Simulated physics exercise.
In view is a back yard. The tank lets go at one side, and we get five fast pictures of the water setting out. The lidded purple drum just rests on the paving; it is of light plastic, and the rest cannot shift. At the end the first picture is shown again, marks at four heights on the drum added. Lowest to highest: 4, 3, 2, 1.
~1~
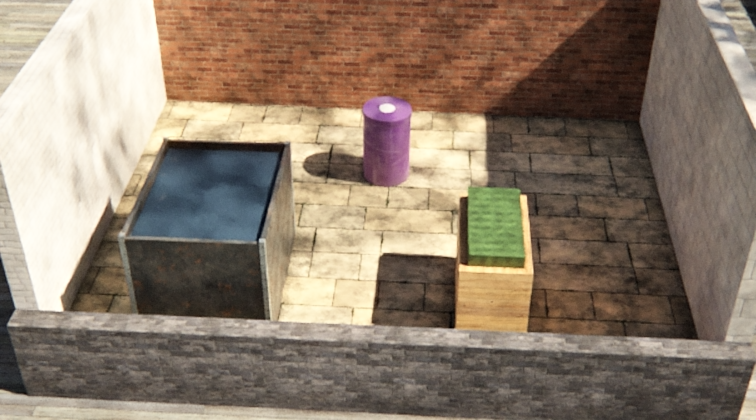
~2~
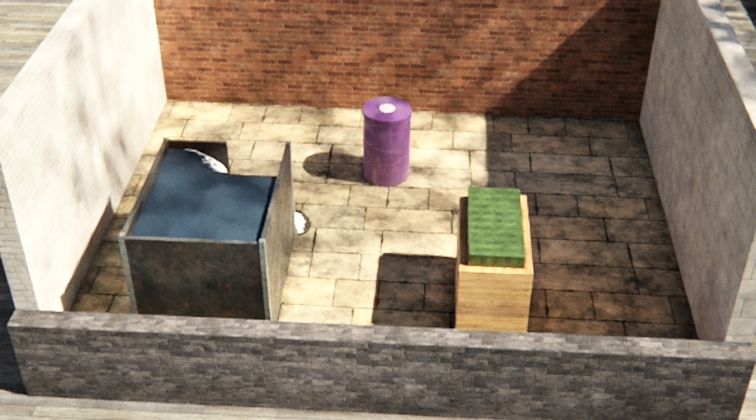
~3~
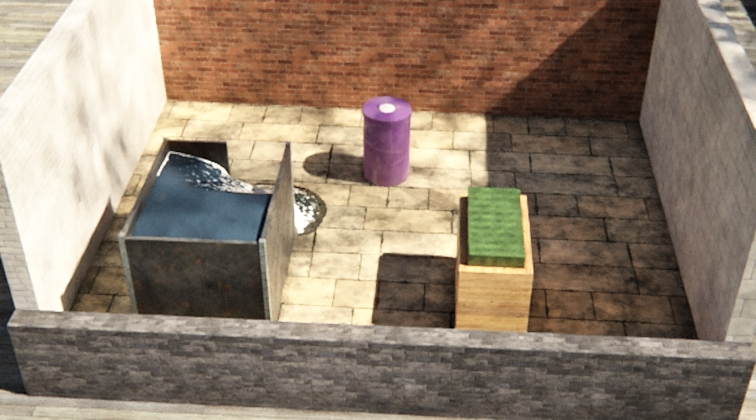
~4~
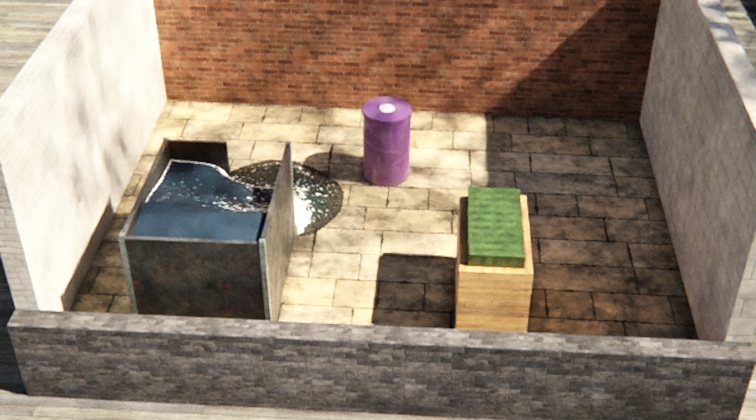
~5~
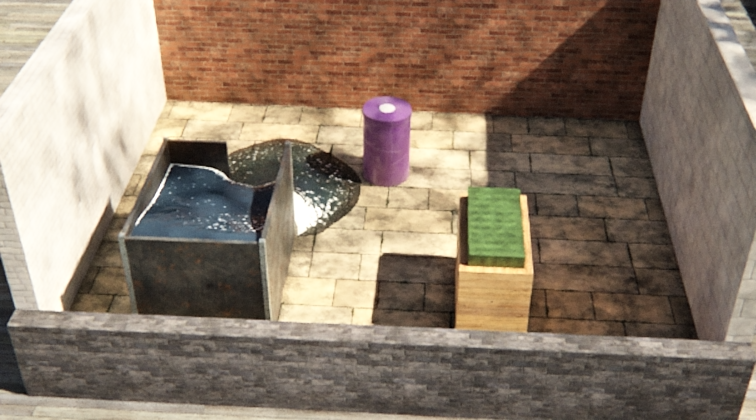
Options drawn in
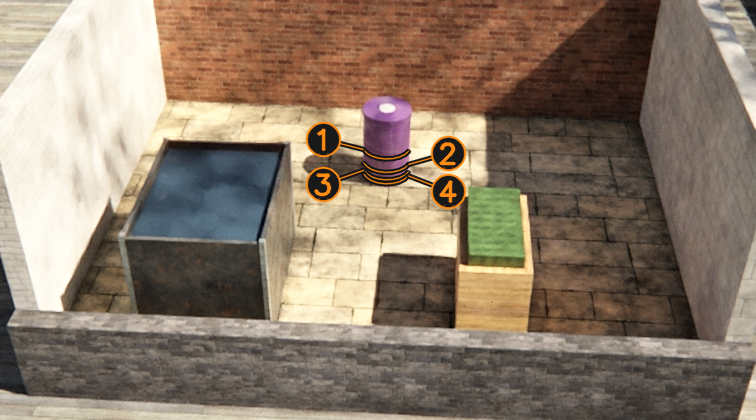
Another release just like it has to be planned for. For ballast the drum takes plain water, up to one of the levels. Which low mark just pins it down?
The limit is 1.
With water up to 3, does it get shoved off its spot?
Yes, it does.
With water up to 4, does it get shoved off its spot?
Yes, it does.
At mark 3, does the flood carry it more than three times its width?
Yes, clearly.
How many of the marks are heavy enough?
One of the four.
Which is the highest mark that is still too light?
The answer is 2.
In orange, 1 at (385, 158); 2 at (385, 172); 3 at (385, 179); 4 at (385, 183); from the bottom up 4, 3, 2, 1.
Choosing 1, it shifts by a finger or two and stays.
Choosing 2, it is pushed about its own width away.
Choosing 3, it is pushed about 6 times its own width away.
Choosing 4, it is pushed about 6 times its own width away.
